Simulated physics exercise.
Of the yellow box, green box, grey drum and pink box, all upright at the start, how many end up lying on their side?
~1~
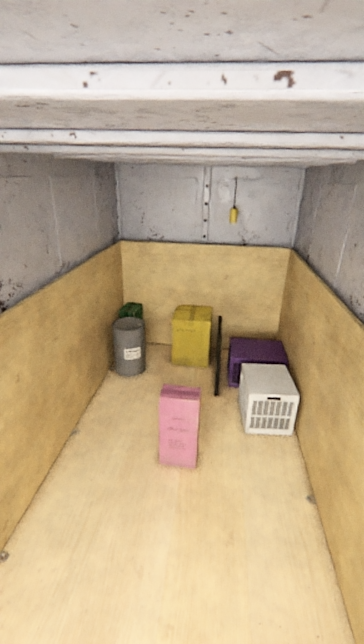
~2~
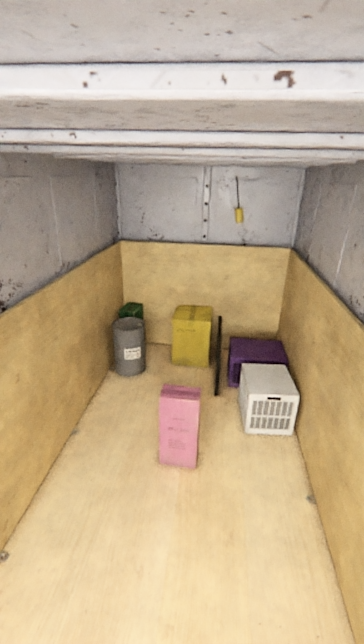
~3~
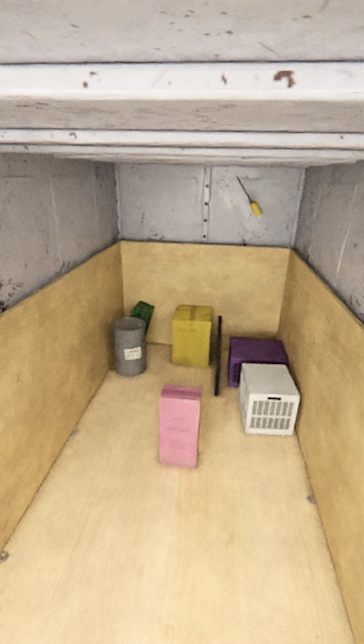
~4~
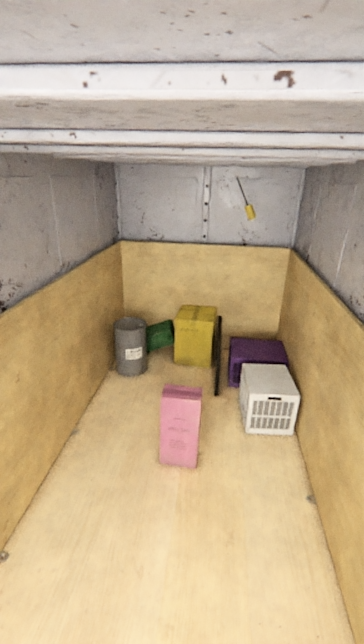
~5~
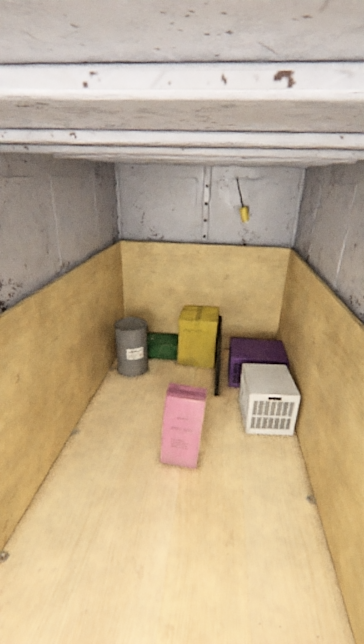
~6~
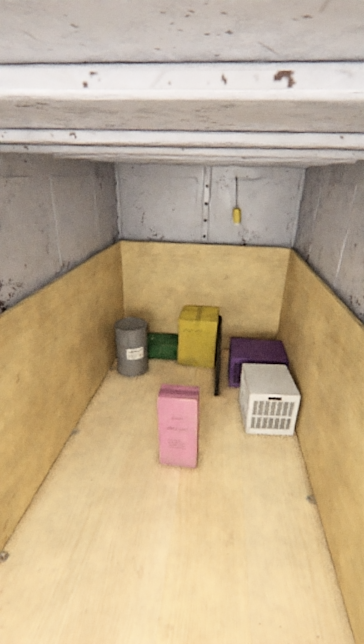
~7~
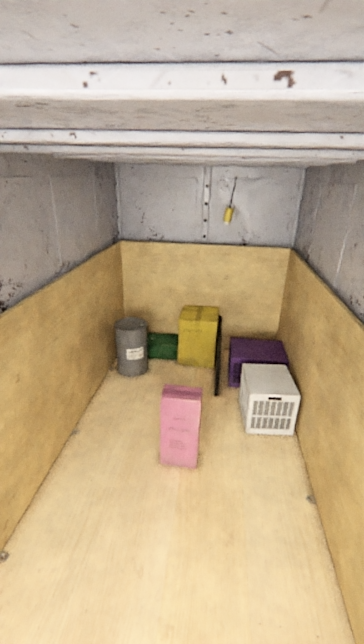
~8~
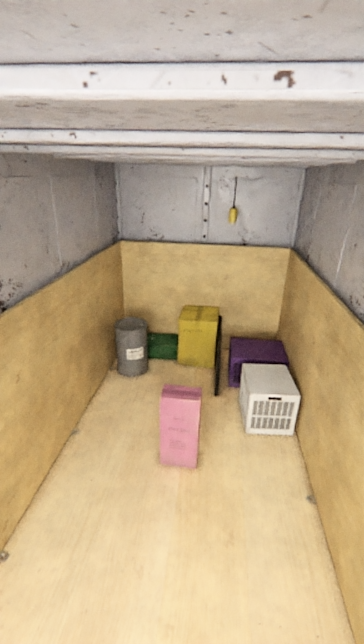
Just one of them ends up on its side, the green box, which tips over to the right from behind the grey drum.
